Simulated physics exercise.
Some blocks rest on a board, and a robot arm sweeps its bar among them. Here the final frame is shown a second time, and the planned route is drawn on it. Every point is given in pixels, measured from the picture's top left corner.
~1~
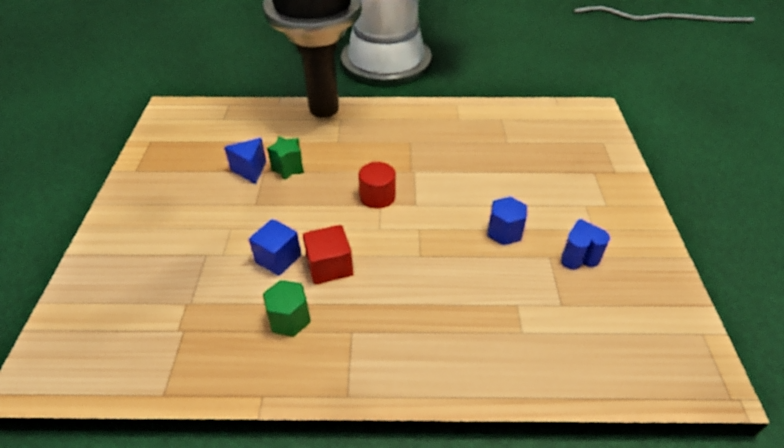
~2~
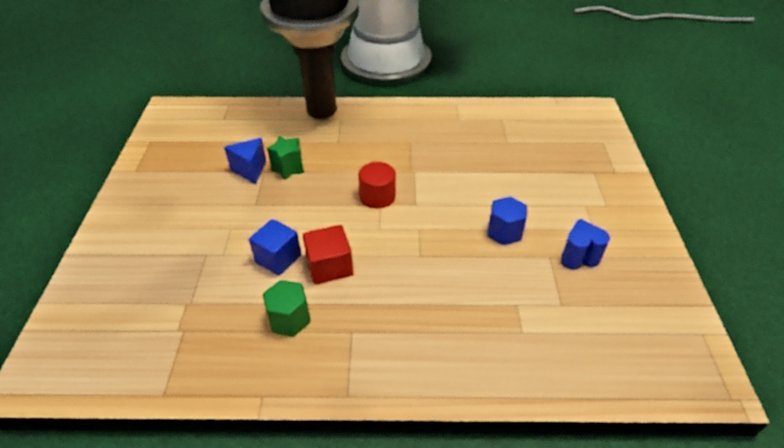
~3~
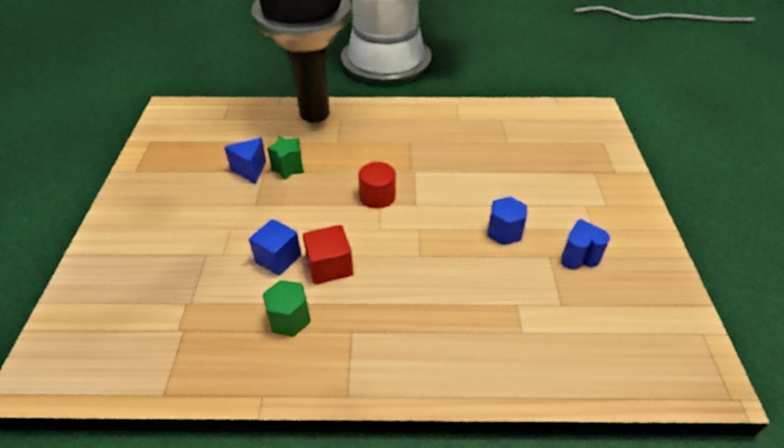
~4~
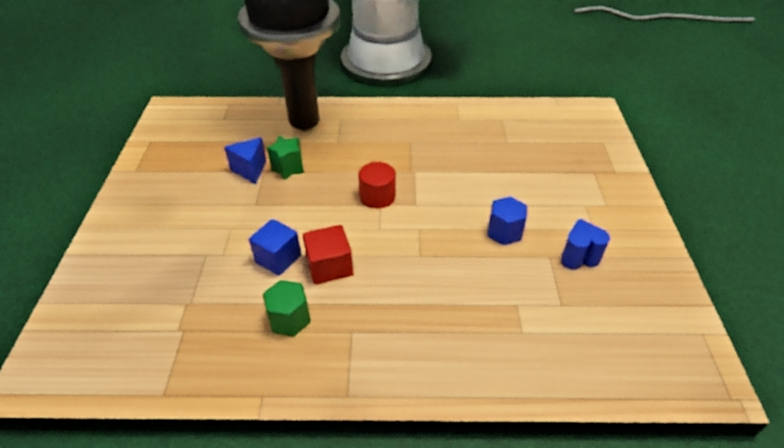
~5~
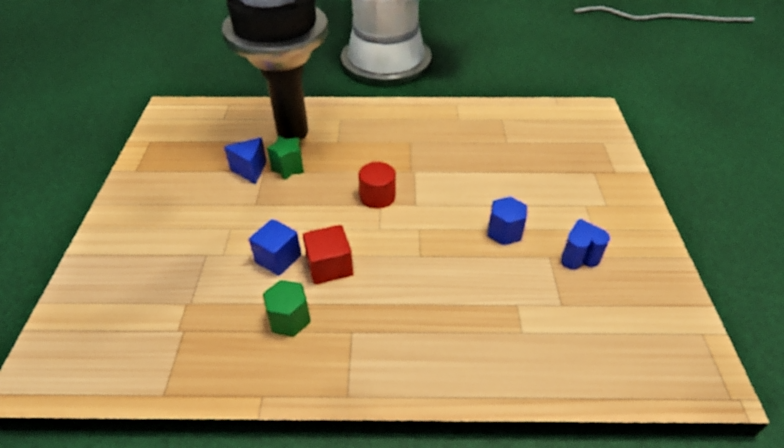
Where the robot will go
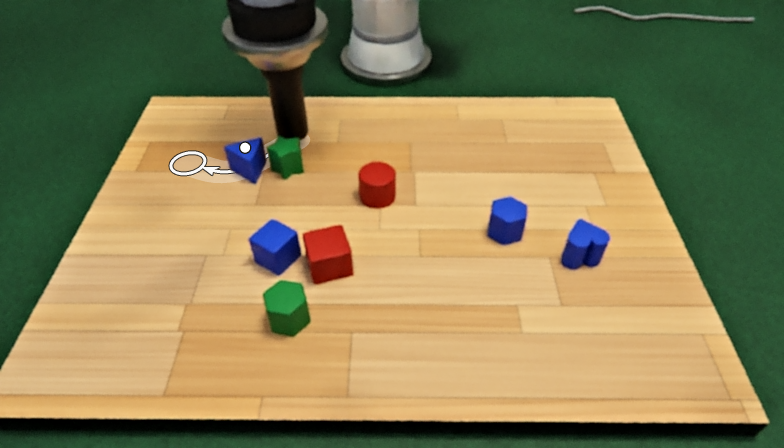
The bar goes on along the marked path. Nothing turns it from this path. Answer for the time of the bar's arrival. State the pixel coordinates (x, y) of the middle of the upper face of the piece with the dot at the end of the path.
My prediction: (208, 174).
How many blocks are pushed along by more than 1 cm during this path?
It shifts a single block.
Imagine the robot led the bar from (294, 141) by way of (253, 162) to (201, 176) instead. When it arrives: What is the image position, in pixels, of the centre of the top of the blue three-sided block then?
That would be at about pixel (210, 171).
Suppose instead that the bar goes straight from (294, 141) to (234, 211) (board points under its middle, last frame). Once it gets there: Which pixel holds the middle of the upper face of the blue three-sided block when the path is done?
It is going to be at (223, 156).
The line goes from (294, 141) over (262, 159) and (224, 172) to (188, 163); the dot is on the blue three-sided block.
On the path given first. One third of the way, bar (260, 152); blue three-sided block (231, 157); green star (283, 148), turned 20° anticlockwise.
Two thirds of the way, bar (221, 165); blue three-sided block (209, 174), turned 55° anticlockwise; green star (283, 148), turned 20° anticlockwise.
At the end, bar (186, 156); blue three-sided block (208, 174), turned 55° anticlockwise; green star (283, 148), turned 20° anticlockwise.
